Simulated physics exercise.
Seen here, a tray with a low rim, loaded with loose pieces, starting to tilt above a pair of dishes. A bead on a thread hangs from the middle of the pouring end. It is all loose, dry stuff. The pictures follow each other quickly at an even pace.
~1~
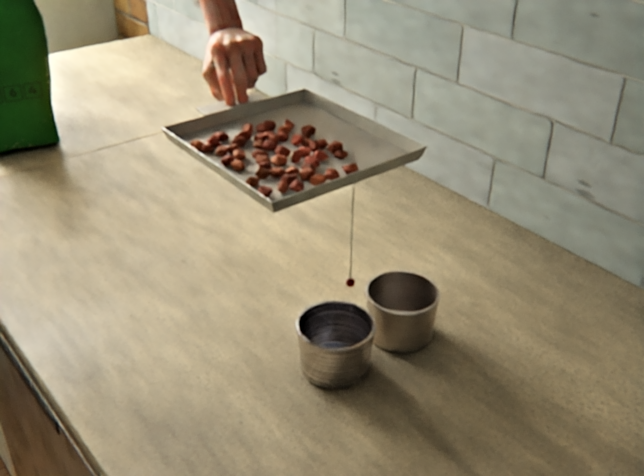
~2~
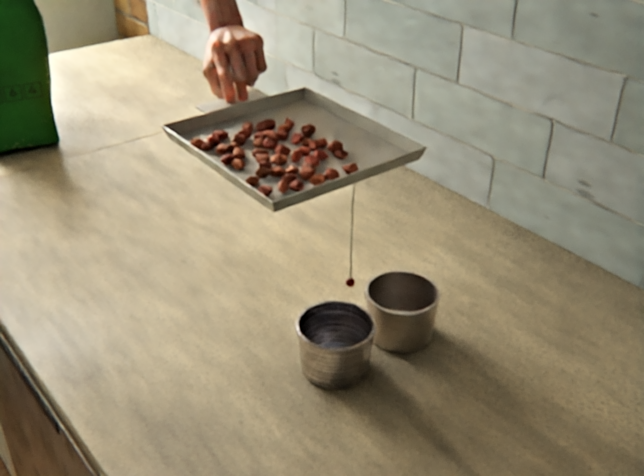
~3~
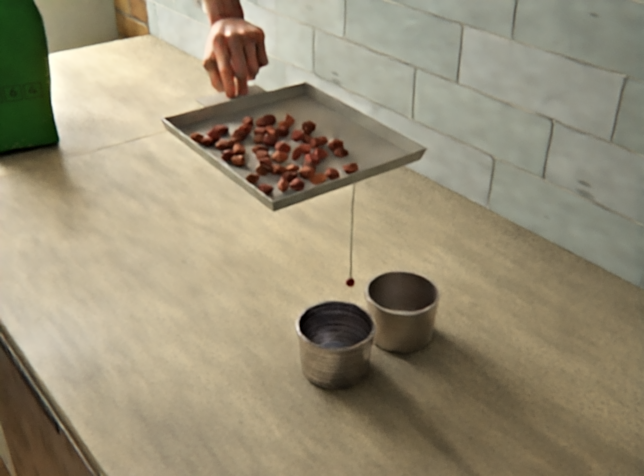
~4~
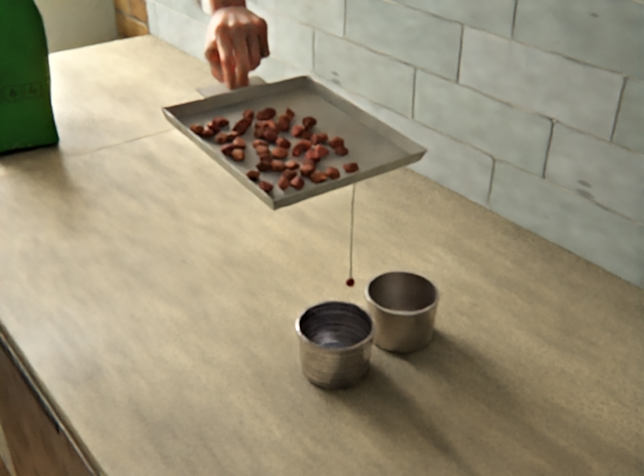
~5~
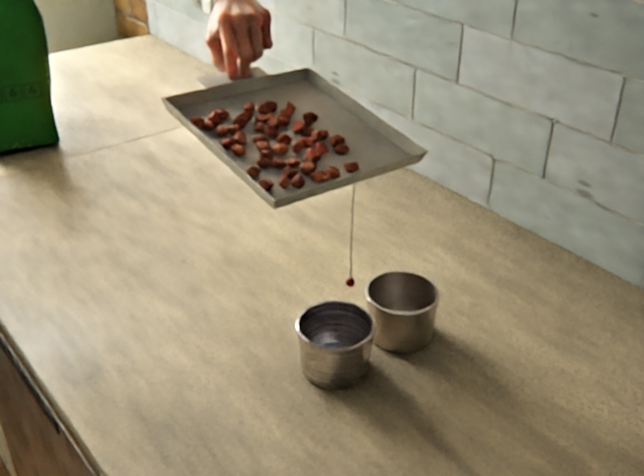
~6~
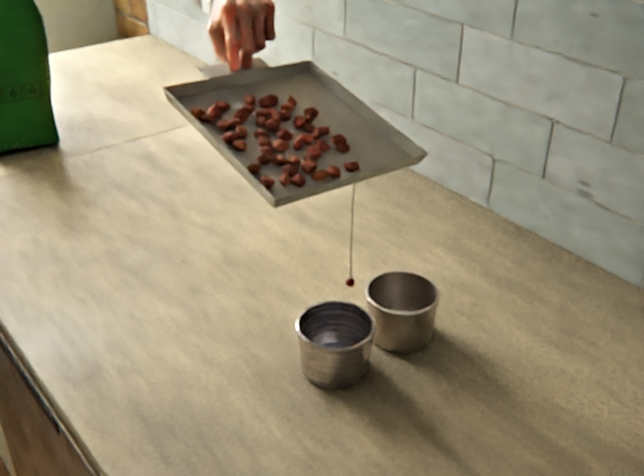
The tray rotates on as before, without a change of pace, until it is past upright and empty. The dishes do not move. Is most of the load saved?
Together they catch more than half.
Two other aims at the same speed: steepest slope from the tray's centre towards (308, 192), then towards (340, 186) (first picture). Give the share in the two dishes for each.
About 30 and 60 per cent.
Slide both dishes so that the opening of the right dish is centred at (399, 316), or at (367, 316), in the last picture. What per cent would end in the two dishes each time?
First some 40, then 40 per cent.
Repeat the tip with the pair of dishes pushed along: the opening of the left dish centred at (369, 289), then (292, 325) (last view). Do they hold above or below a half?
At the first place less than half, at the second less than half.
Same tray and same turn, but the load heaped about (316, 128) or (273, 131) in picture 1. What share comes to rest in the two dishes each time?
Roughly 50 per cent, and 60 per cent.
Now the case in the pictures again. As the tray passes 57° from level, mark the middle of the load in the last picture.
Close to (351, 159).
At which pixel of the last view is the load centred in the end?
Near (404, 328).
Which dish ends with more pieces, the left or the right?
The winner is the right one.
Soon after the last picture, tray tipped steeply; all on the tray.
A little later, tray tipped right over; about two thirds on the tray; a stray few in the left dish; a small part in the right dish; a stray few outside both; about a quarter in the air.
Later still, tray tipped past a quarter turn; a small part in the left dish; about half in the right dish; about a third outside both.
At rest, tray tipped past a quarter turn; a small part in the left dish; about half in the right dish; about a third outside both.
